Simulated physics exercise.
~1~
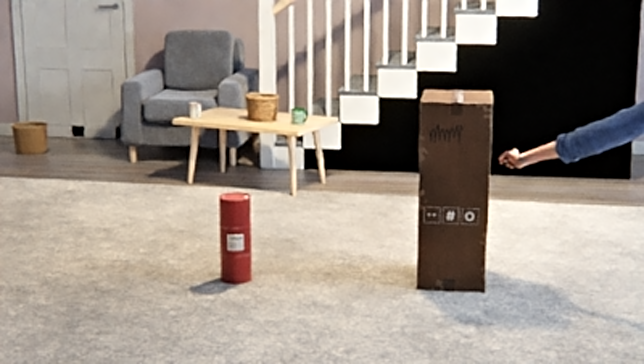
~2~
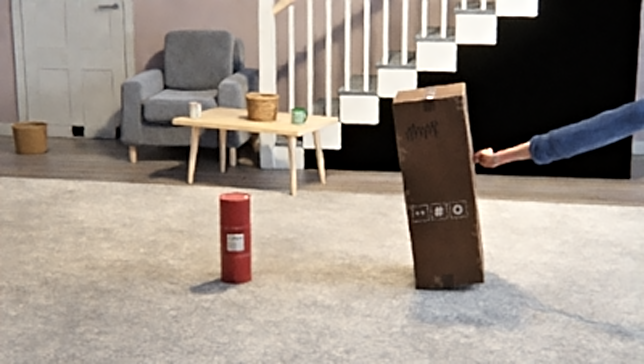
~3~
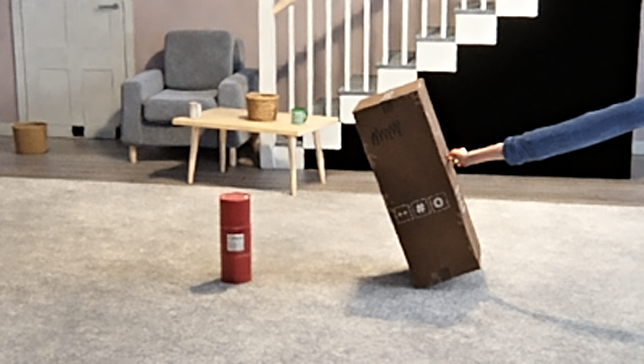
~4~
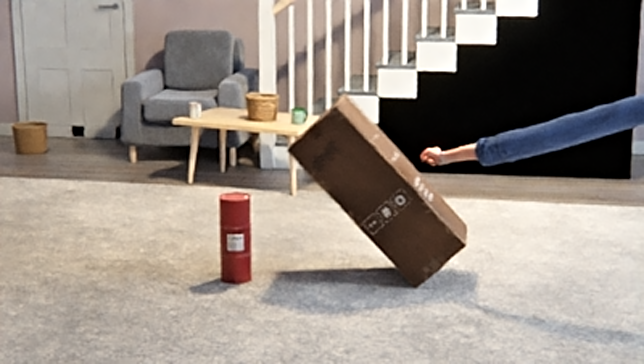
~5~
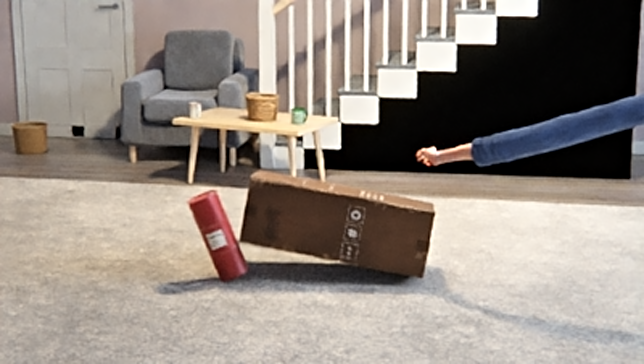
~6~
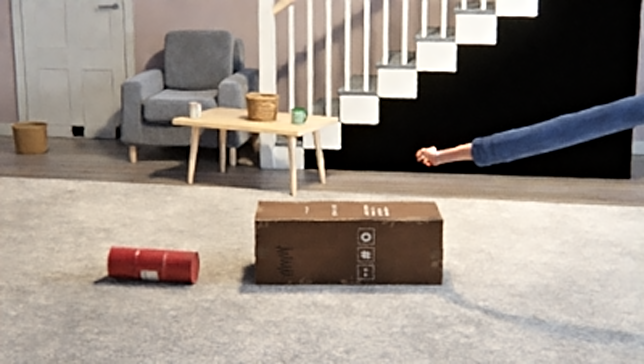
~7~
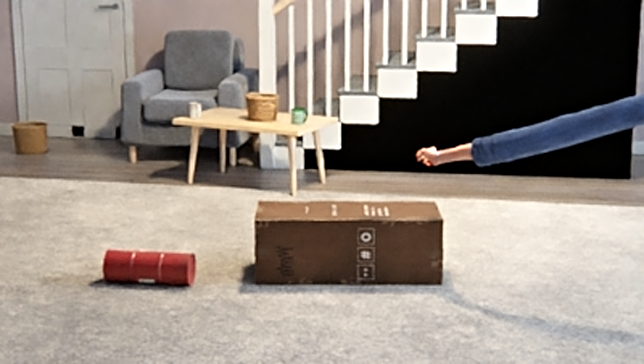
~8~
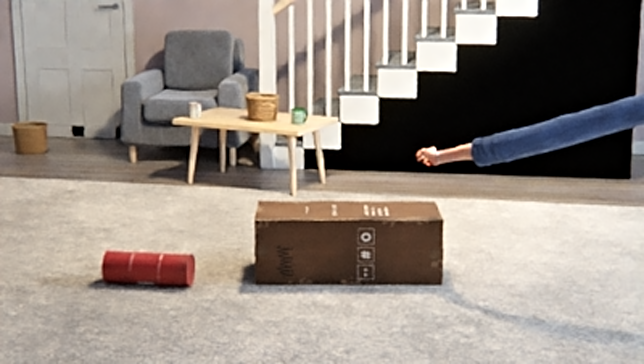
The clip opens on a tall brown box and a shorter red canister standing upright on a pale carpet, with an armchair, a small table and a staircase behind them. A hand reaches in from the right and pushes the box near its top, tilting it to the left. The box leans further and drops away from the hand toward the canister. As it comes down, the canister tips to the left too. Both end up lying on their sides, the canister left of the box with a gap between them, while the arm stays outstretched.
